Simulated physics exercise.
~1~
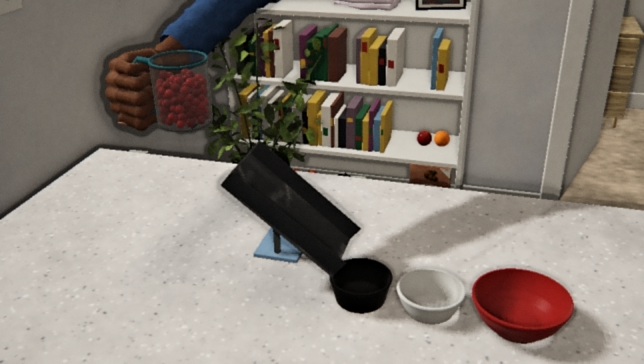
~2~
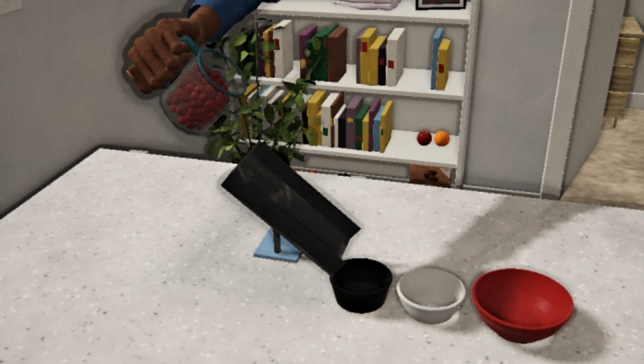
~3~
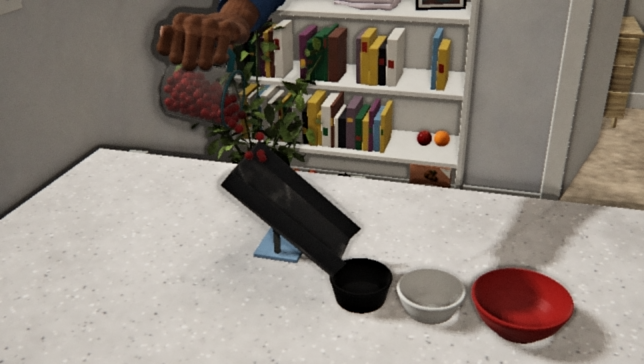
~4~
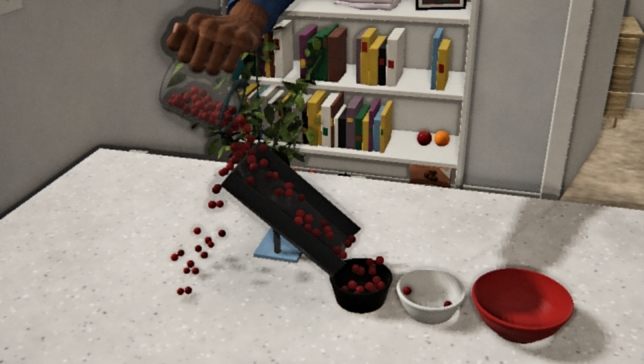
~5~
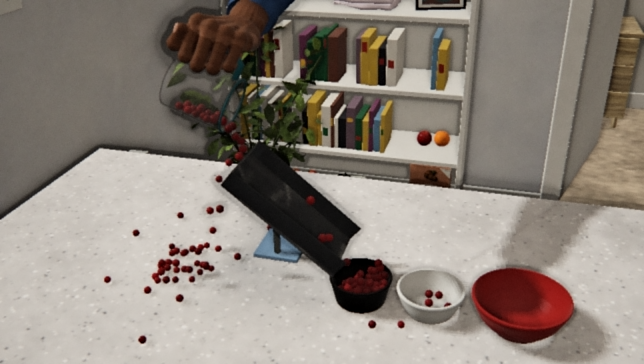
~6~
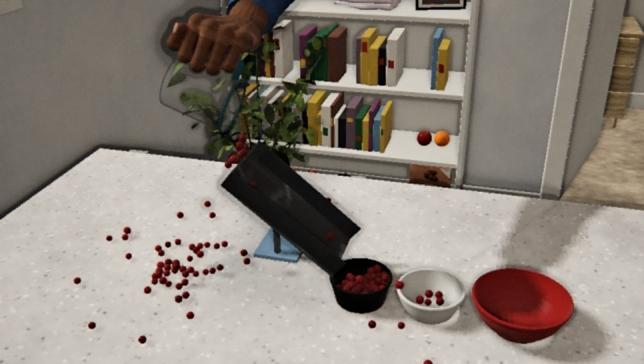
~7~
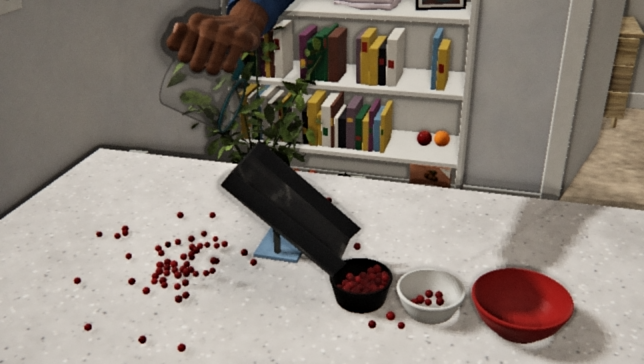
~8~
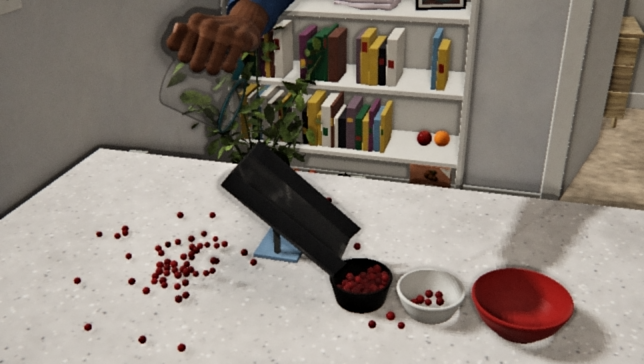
A hand tipped a clear cup of cranberries over a tilted black chute, and the berries tumbled out, some sliding down into the black dish and a few into the white bowl, while many scattered across the table and the red bowl stayed empty.
